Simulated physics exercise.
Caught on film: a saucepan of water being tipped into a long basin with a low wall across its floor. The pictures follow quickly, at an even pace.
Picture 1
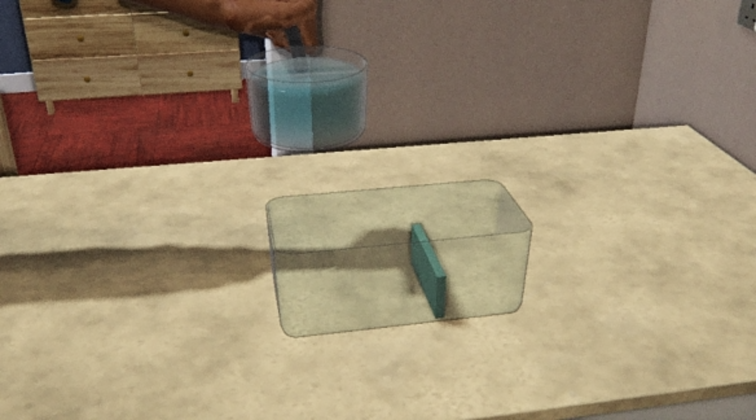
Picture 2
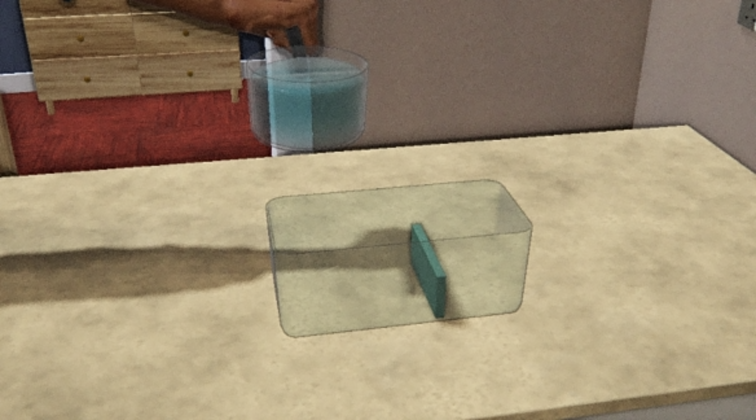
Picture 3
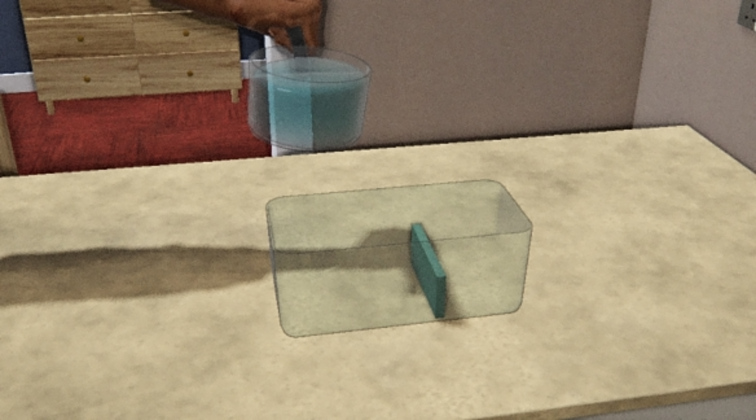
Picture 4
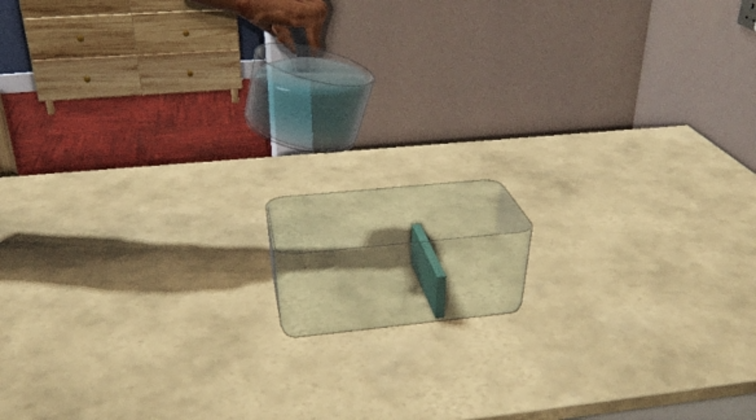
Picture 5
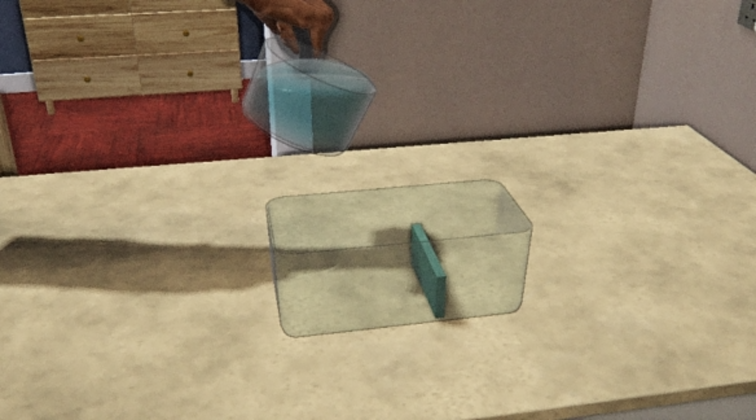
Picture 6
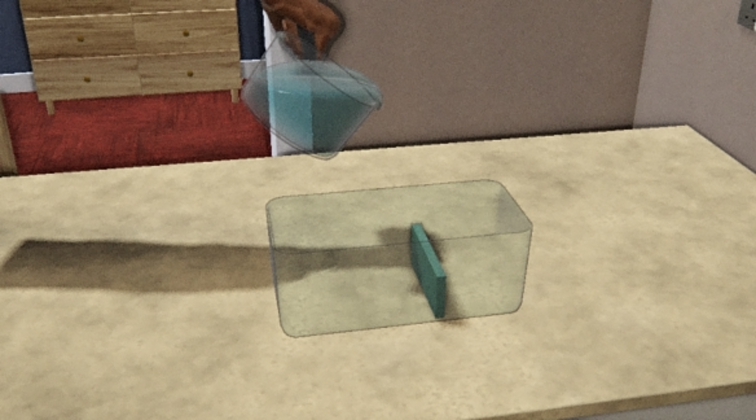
A hand tilts a clear saucepan of blue water rightward above a long, clear basin.
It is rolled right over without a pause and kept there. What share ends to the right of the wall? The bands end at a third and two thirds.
It comes to not even a third.
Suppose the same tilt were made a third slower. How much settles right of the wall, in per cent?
Near 30 %.
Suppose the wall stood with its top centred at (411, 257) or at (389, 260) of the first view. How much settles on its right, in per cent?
The first gives 40 %, the second 75 %.
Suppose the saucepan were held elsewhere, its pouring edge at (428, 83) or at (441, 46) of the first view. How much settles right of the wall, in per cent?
The first gives 85 %, the second 80 %.
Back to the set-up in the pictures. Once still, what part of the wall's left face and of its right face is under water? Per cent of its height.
Some 40 per cent left and 20 right.
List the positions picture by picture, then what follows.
In the first frame, it leans 0°; its right rim is at (366, 62); the water meets the walls at (250, 76) and (363, 70); the long basin's rim runs from (270, 227) to (516, 205); the wall's top is at (428, 250).
In the second frame, it leans 2°; its right rim is at (367, 63); the water meets the walls at (249, 76) and (363, 70).
In the third frame, it leans 7°; its right rim is at (369, 68); the water meets the walls at (251, 74) and (366, 72).
In the fourth frame, it leans 15°; its right rim is at (372, 77); the water meets the walls at (254, 74) and (370, 74).
In the fifth frame, it leans 25°; its right rim is at (374, 88); the water meets the walls at (253, 79) and (371, 80); 1 per cent is over the edge.
In the sixth frame, it leans 38°; its right rim is at (374, 102); the water meets the walls at (249, 80) and (363, 87); 5 per cent is over the edge.
A moment on, the tilt is 105° and 26 per cent is still to pour, 16 is left of the wall and 10 right of it.
Next, the tilt is 109° and 5 per cent is still to pour, 69 is left of the wall and 17 right of it.
Then the tilt is 109° and 0 per cent is still to pour, 66 is left of the wall and 16 right of it.
Later the tilt is 109° and 0 per cent is still to pour, 76 is left of the wall and 18 right of it.
Finally, 76 per cent lies left of the wall, 18 right of it and 6 outside.
